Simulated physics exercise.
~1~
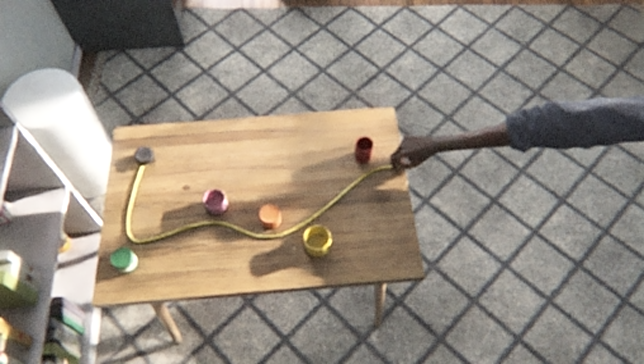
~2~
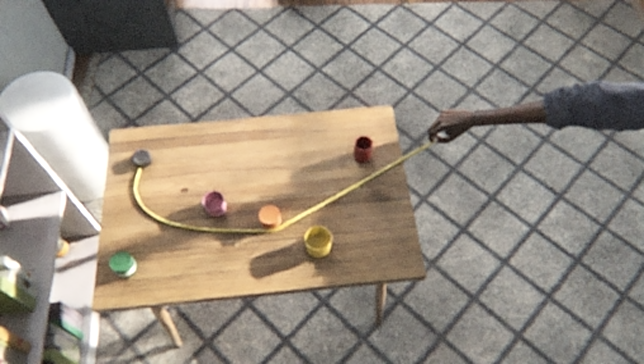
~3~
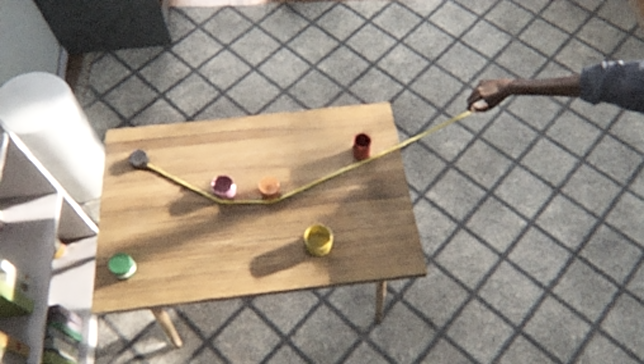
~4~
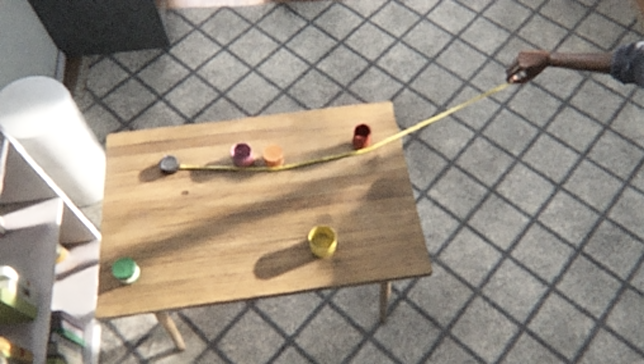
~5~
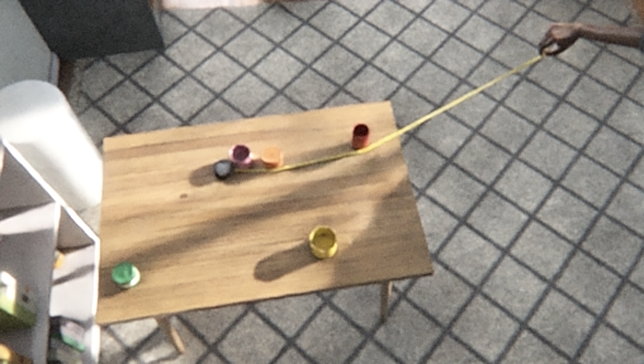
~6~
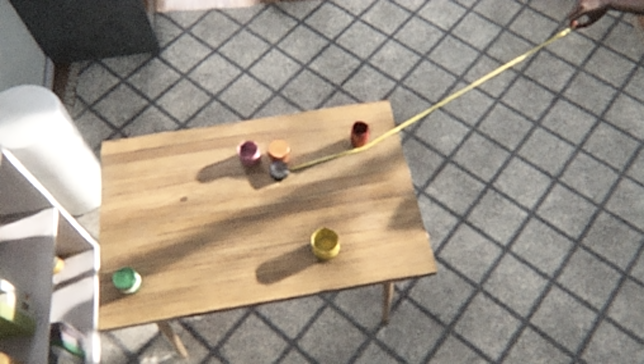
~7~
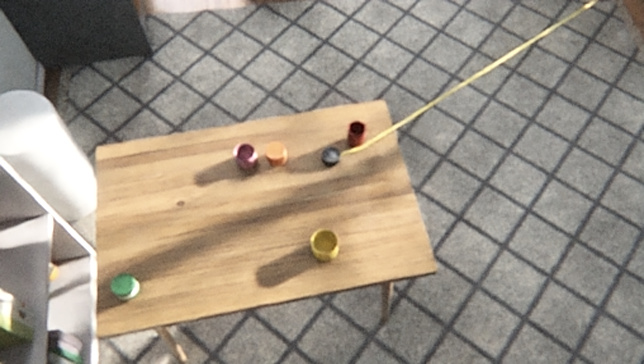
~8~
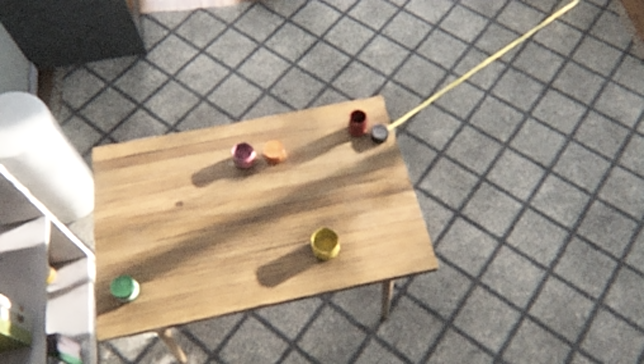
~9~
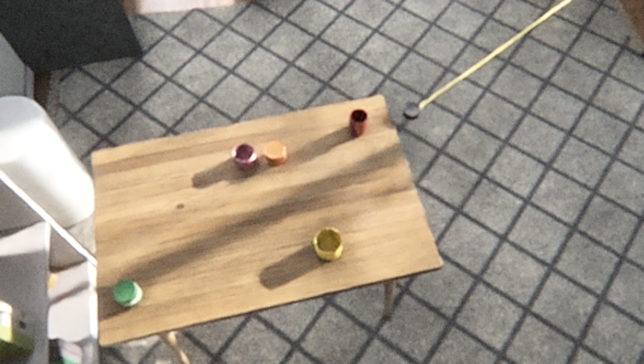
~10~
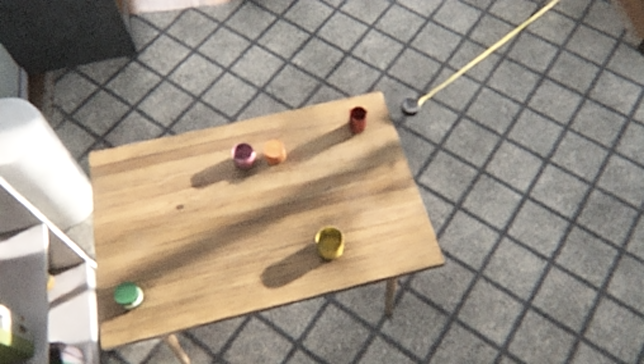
Hand pulling a yellow cord rightwards across a wooden table, nudging pink and orange pots before its dark puck slides off the edge.
